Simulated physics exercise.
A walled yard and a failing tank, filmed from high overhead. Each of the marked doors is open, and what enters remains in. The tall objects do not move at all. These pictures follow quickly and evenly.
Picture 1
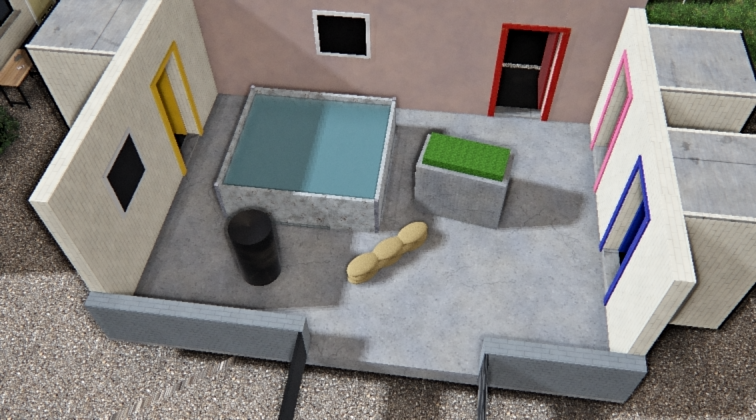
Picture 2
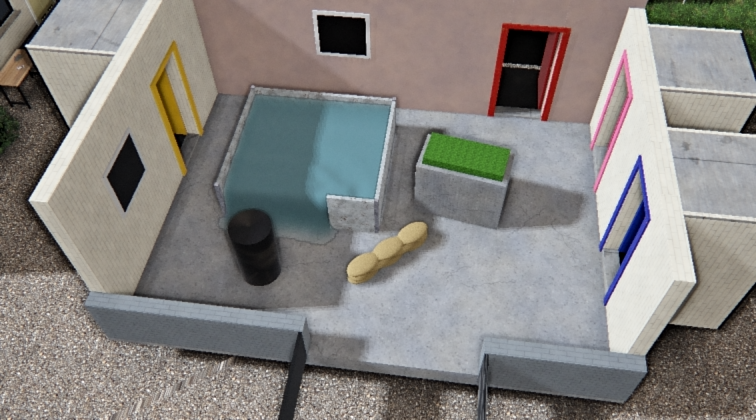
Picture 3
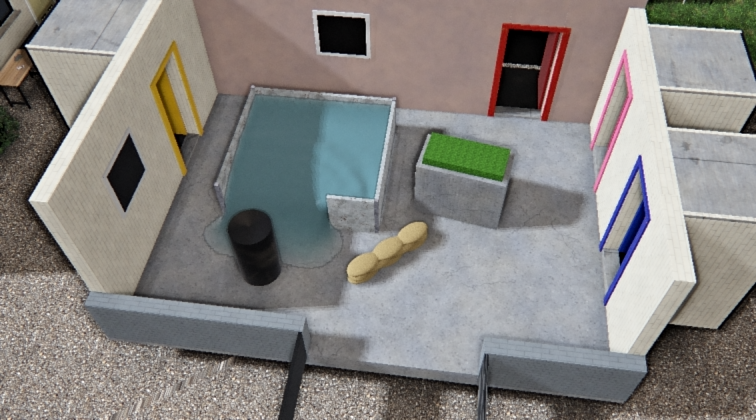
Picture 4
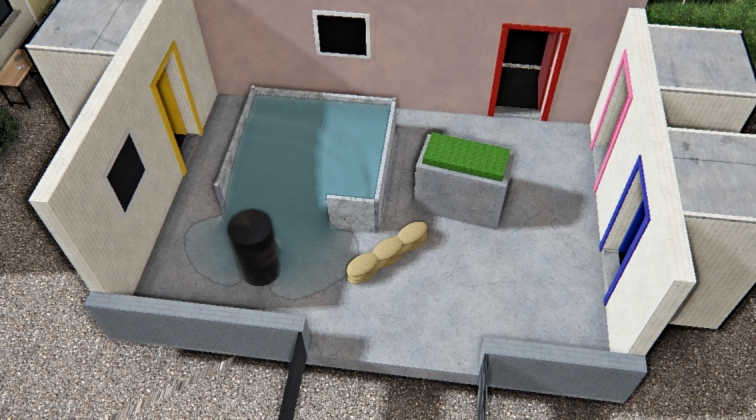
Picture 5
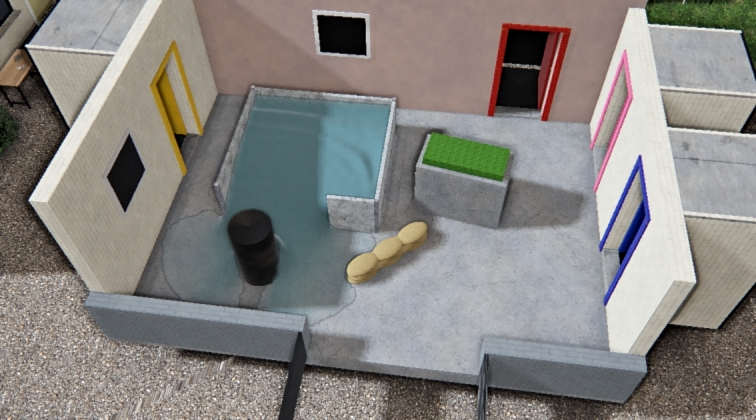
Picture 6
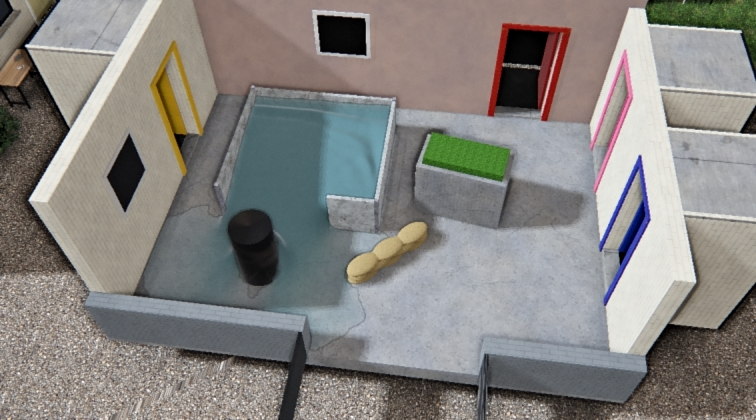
Water poured out through a gap in the front of the walled yard's tank, ran around the black barrel, and spread across the grey floor beside the tan sacks toward the low front wall.
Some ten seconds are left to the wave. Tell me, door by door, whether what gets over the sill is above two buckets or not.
Red door: Limit not exceeded; yellow door: Limit exceeded; blue door: Limit not exceeded; pink door: Limit not exceeded.
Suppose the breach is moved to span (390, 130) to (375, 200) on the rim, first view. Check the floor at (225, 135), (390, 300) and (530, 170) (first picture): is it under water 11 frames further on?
Taking the points in order: Unwetted, swamped and swamped.
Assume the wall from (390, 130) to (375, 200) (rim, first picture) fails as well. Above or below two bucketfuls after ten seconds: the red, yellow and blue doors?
In that case the red door one breaks the limit, the yellow door one breaks the limit and the blue door one breaks the limit.
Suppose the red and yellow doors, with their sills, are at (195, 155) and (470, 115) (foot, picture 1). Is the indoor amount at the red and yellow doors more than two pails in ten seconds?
What you'd see: The red door tops the limit and the yellow door stays within the limit.
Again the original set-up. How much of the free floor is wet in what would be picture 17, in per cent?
30 %.
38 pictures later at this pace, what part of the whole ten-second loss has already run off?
Around 70 percent.
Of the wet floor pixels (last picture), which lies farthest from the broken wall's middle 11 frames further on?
I'd put it around (477, 359).
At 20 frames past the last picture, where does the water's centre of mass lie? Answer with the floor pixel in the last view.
Roughly (281, 221) in the last picture.
A moment on, water covers 25 % of the floor; the red door not reached, the yellow door not reached, the blue door not reached, the pink door not reached.
Next, water covers 30 % of the floor; the red door not reached, the yellow door not reached, the blue door not reached, the pink door not reached.
Then, water covers 45 % of the floor; the red door not reached, the yellow door wet at the sill, nothing in, the blue door not reached, the pink door not reached.
Later, water covers 75 % of the floor; the red door not reached, the yellow door under two buckets in, the blue door wet at the sill, nothing in, the pink door not reached.
In the end, water covers 95 % of the floor; the red door under two buckets in, the yellow door far over two buckets in, the blue door wet at the sill, nothing in, the pink door wet at the sill, nothing in.
